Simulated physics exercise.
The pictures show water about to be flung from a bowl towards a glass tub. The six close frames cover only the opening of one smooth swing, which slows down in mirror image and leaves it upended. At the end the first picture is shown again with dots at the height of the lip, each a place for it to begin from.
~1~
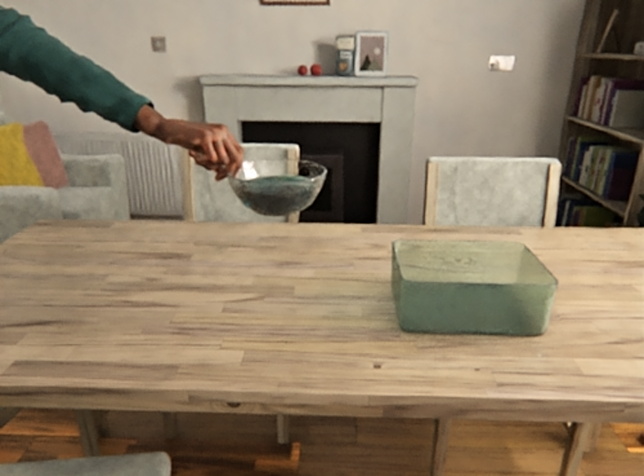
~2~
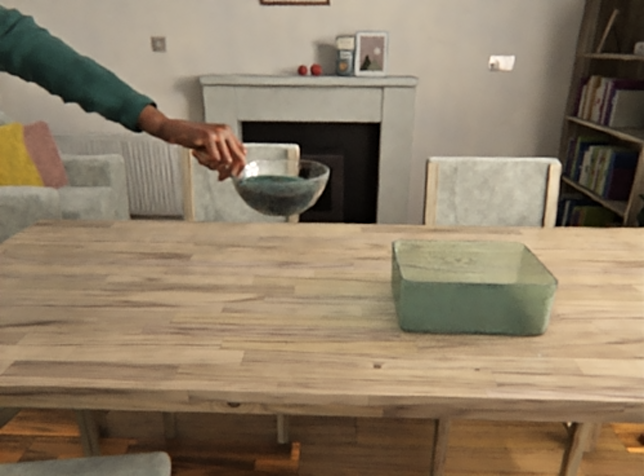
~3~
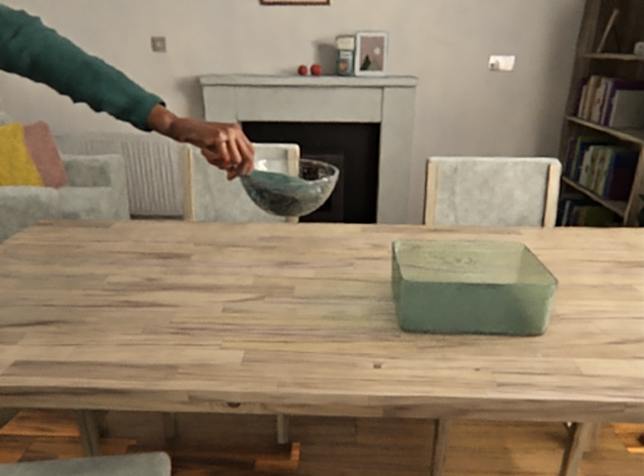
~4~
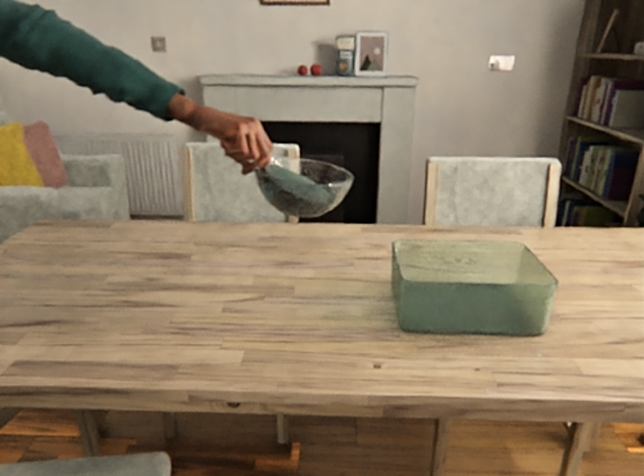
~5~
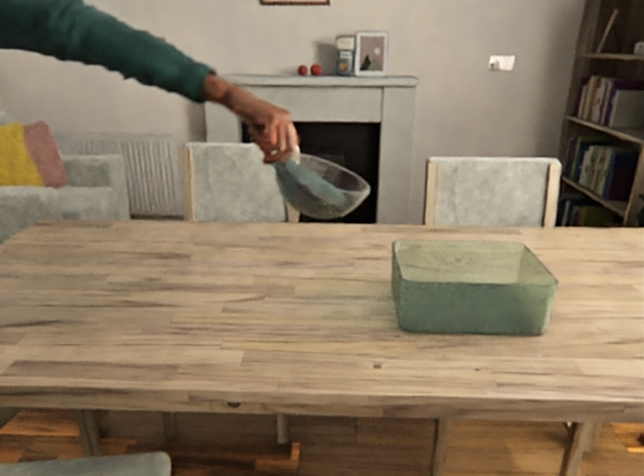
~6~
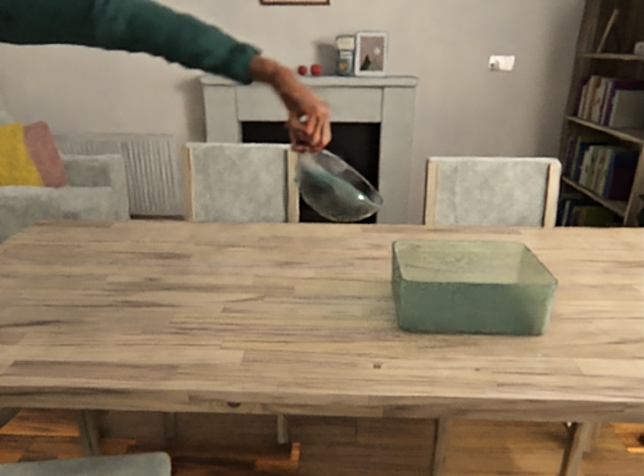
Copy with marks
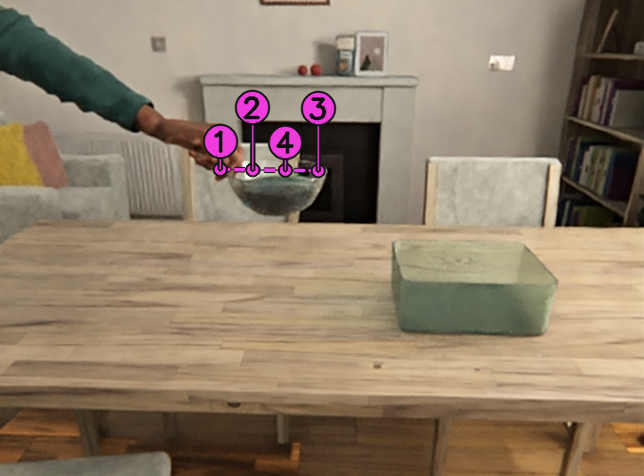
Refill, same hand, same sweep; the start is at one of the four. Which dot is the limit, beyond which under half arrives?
Spot 4.
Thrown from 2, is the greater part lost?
Yes.
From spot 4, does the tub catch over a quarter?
Yes, it does.
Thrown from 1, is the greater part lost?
Yes, it does.
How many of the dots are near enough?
Two of the four.
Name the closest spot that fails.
It is 2.
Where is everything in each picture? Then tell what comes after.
Upright, lip at (325, 170); tub from (399, 329) to (545, 332); nothing has left yet.
Upright, lip at (328, 170); nothing has left yet.
Upright, lip at (336, 171); nothing has left yet.
Tipped about 7°, lip at (351, 177); water is over the rim, down to (261, 165).
Tipped about 19°, lip at (369, 187); nothing has left yet.
Tipped about 35°, lip at (383, 201); nothing has left yet.
On the marked copy, 1 at (220, 169); 2 at (252, 169); 3 at (318, 170); 4 at (285, 170).
For spot 1, about 0 % lands in the tub, 98 % falls short.
For spot 2, about 20 % lands in the tub, 73 % falls short and 7 % goes beside or beyond.
For spot 3, about 81 % lands in the tub, 5 % falls short and 14 % goes beside or beyond.
For spot 4, about 67 % lands in the tub, 24 % falls short and 9 % goes beside or beyond.
